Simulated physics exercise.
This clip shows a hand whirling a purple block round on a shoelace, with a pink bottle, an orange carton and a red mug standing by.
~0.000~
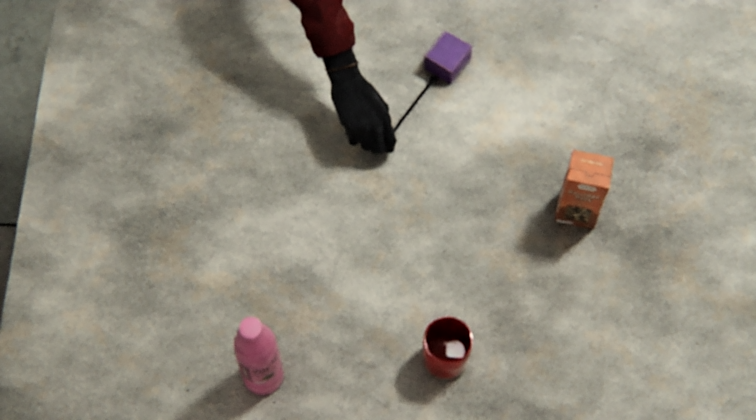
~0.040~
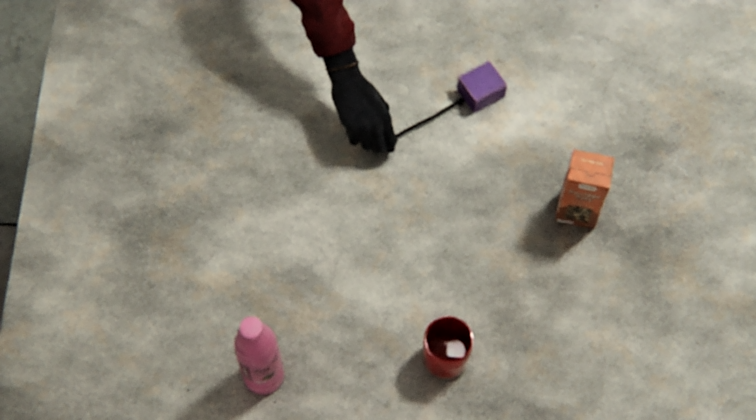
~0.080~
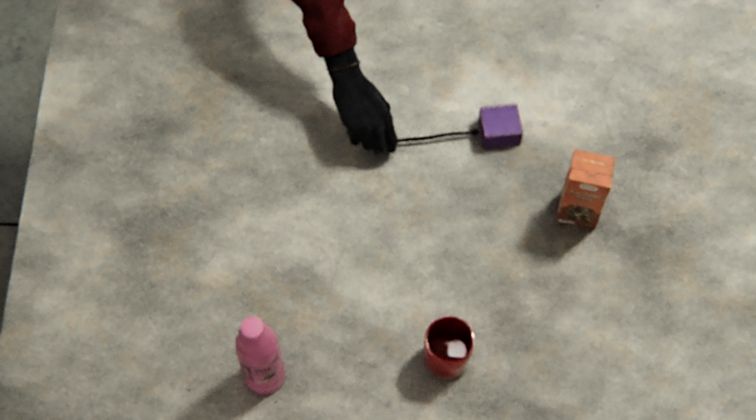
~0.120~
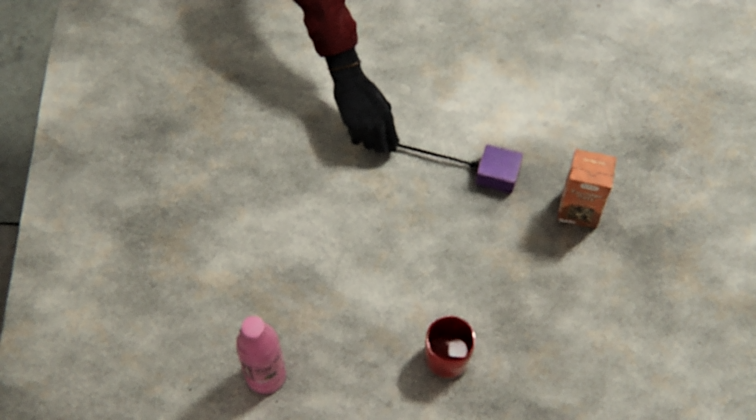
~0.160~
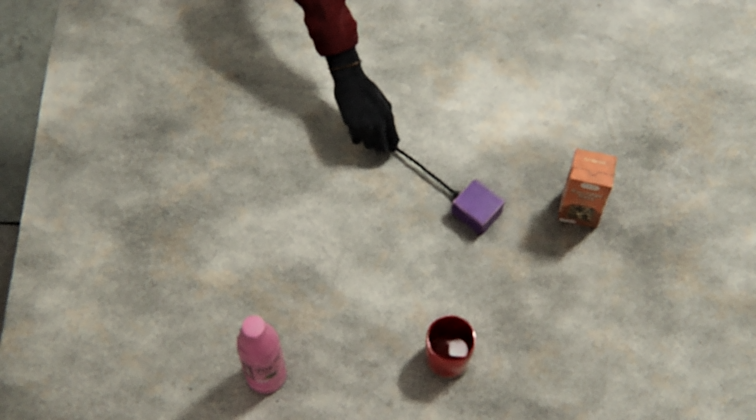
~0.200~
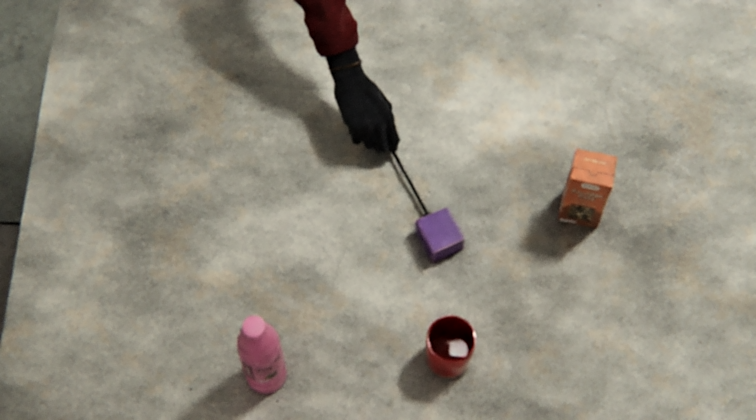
A black-gloved hand swung a purple block clockwise on a dark cord, sweeping it from the upper right, past an orange carton, and round to below the hand, while a pink bottle and red mug stood still.
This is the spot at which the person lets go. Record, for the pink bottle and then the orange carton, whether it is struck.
Observation: Pink bottle not struck; orange carton not struck.
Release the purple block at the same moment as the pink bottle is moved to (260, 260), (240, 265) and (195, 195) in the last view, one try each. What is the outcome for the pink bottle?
Taking the places in turn, it is knocked, then it is knocked, and last it is left alone.
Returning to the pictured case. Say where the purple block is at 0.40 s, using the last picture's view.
Approx. location: (215, 297).
After 0.28 s, block near (346, 262).
After 0.40 s, block near (215, 297).
In the end, block off the table. The pink bottle escapes it and the orange carton stays untouched.
